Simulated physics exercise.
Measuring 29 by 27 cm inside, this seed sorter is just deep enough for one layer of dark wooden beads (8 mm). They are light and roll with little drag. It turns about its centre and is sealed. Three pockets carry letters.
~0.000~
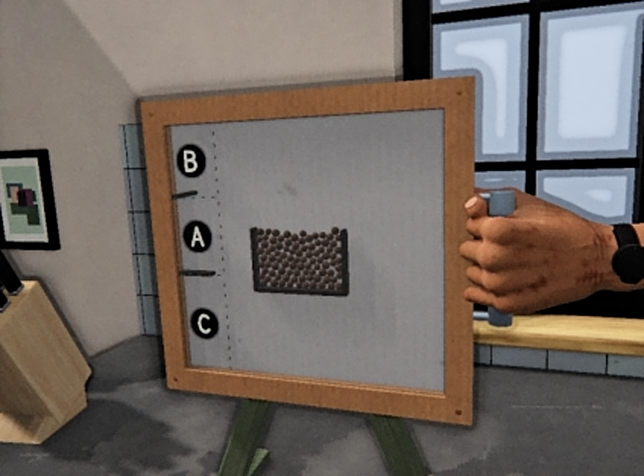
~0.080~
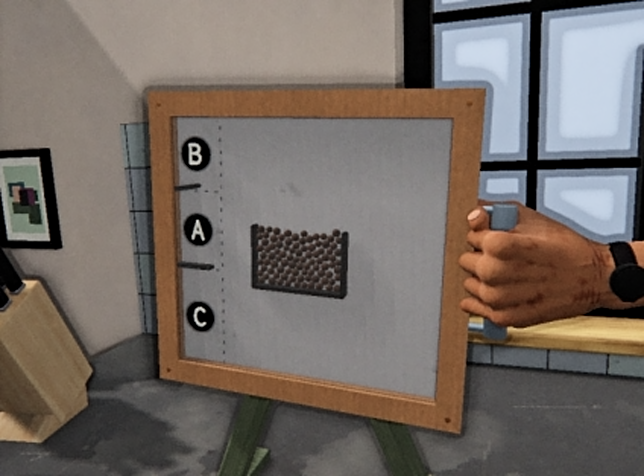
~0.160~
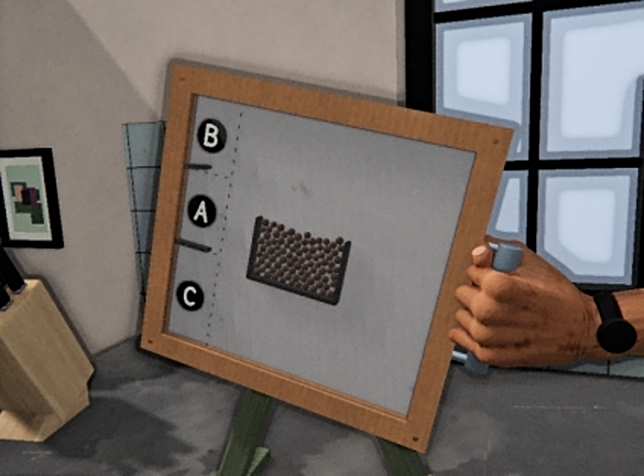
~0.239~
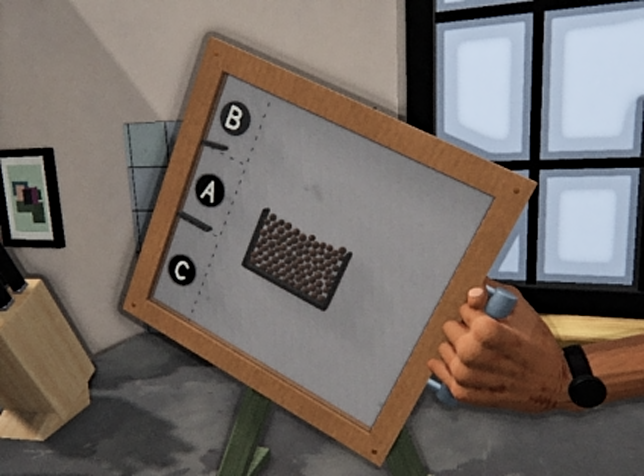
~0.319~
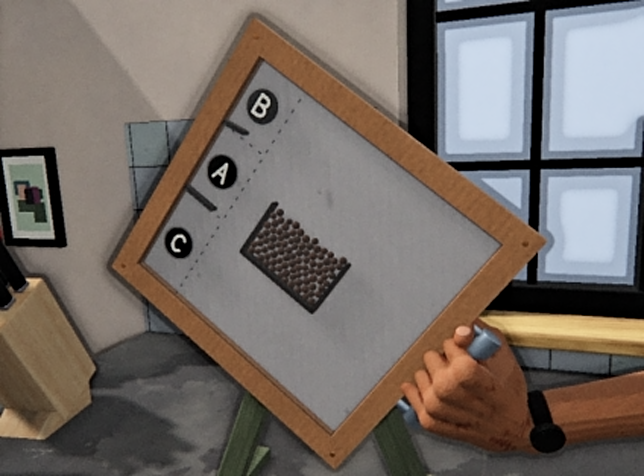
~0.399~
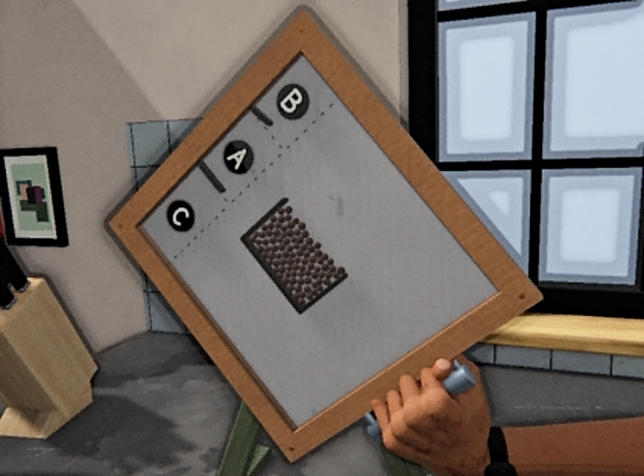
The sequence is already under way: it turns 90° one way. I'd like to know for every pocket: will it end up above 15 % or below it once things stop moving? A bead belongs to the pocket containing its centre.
A ends up below, B ends up below, C ends up below.
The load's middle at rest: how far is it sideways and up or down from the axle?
About 4 cm right and 11 cm below.
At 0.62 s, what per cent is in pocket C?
Roughly 0 per cent.
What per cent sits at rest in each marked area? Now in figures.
In per cent: Pocket A gets 0, pocket B gets 0, pocket C gets 0.
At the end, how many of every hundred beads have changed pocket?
About 0 percent.
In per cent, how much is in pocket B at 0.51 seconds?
0 %.
By 0.51 s, it stands 68° clockwise; the beads' middle is 1 cm left of and level with the centre; nothing in the marked areas.
By 0.62 s, it stands 84° clockwise; the beads' middle is in line with and level with the centre; nothing in the marked areas.
By 0.72 s, it stands 90° clockwise; the beads' middle is 1 cm right of and 2 cm below the centre; nothing in the marked areas.
All still by 2.5 s, it stands 90° clockwise; A 0 %, B 0 %, C 0 %, elsewhere 100 %.
